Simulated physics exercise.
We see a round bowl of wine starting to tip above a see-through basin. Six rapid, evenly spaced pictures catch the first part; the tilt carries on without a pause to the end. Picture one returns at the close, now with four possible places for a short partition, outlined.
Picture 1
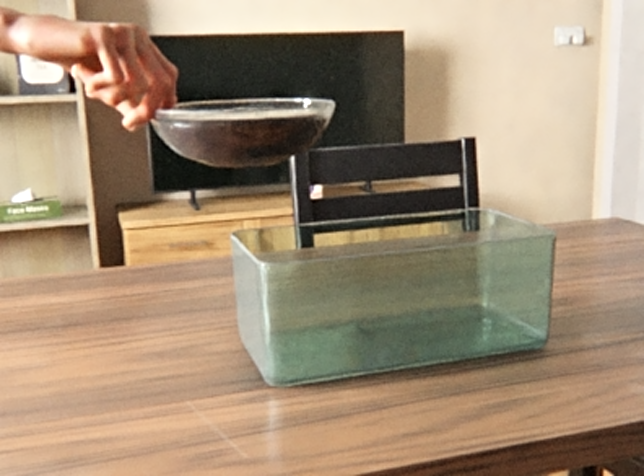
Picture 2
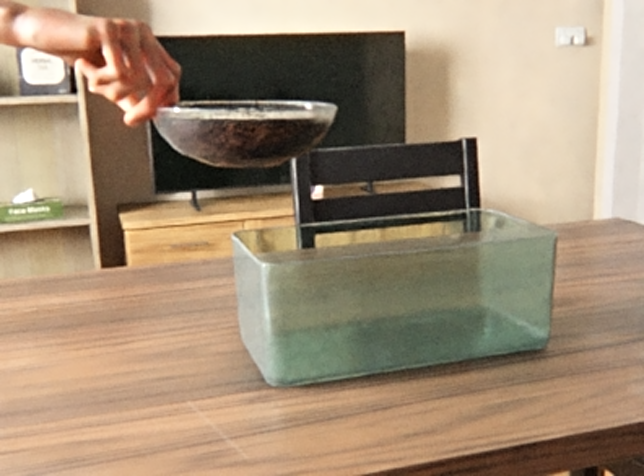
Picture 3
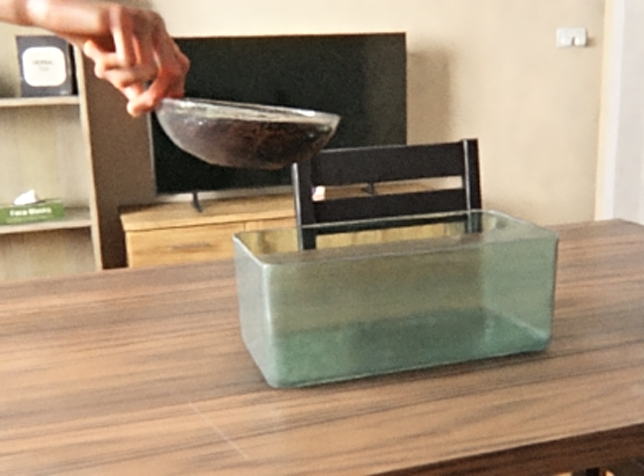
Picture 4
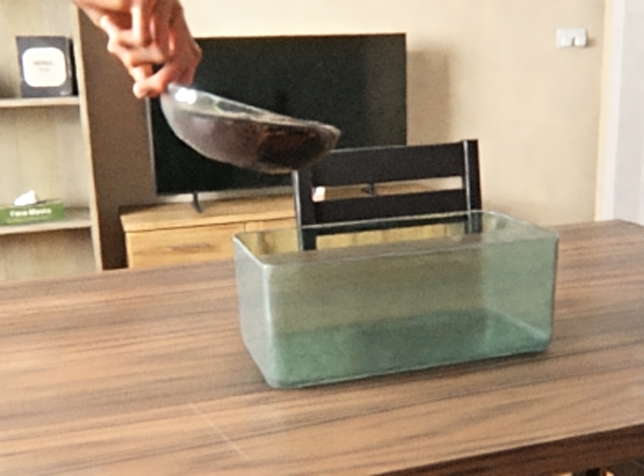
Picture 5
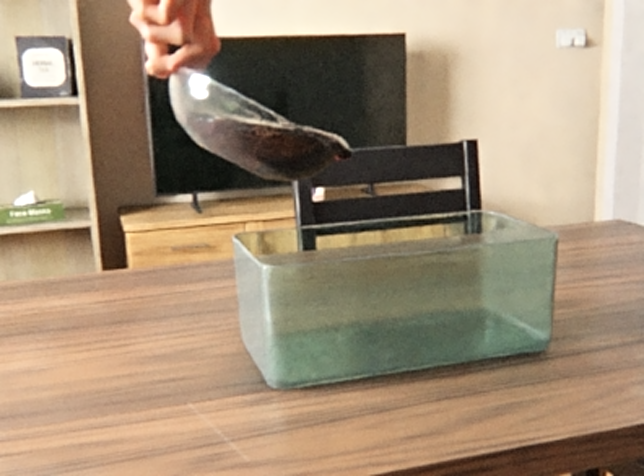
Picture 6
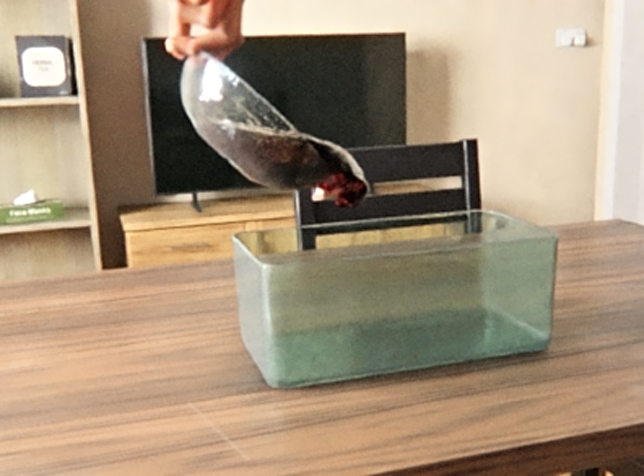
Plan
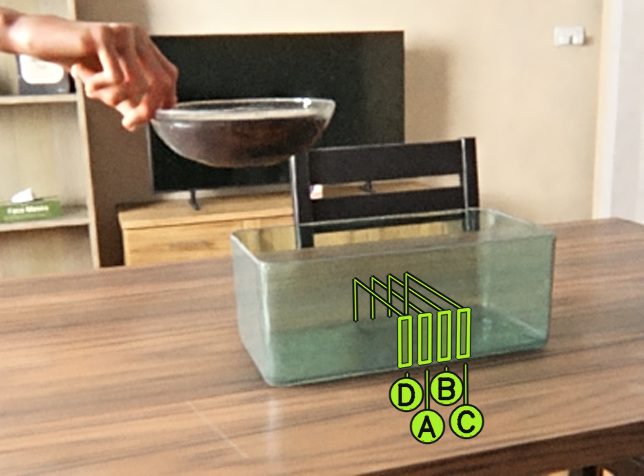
The clip shows a hand holding a round clear bowl of dark liquid above a see-through basin on a wooden table, tilting it steadily to the right until dark red liquid passes over the lip above the basin.
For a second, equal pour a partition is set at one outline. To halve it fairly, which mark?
Best: D.
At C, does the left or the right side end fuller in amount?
The left one.
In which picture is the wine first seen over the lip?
Picture 4.
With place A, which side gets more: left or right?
The left side.
In lime, A at (427, 370); B at (446, 367); C at (465, 364); D at (407, 373).
With A, about 76 % ends left of the wall and 16 % right of it; 8 % is lost outside.
With B, about 86 % ends left of the wall and 8 % right of it; 6 % is lost outside.
With C, about 84 % ends left of the wall and 8 % right of it; 8 % is lost outside.
With D, about 49 % ends left of the wall and 45 % right of it; 6 % is lost outside.
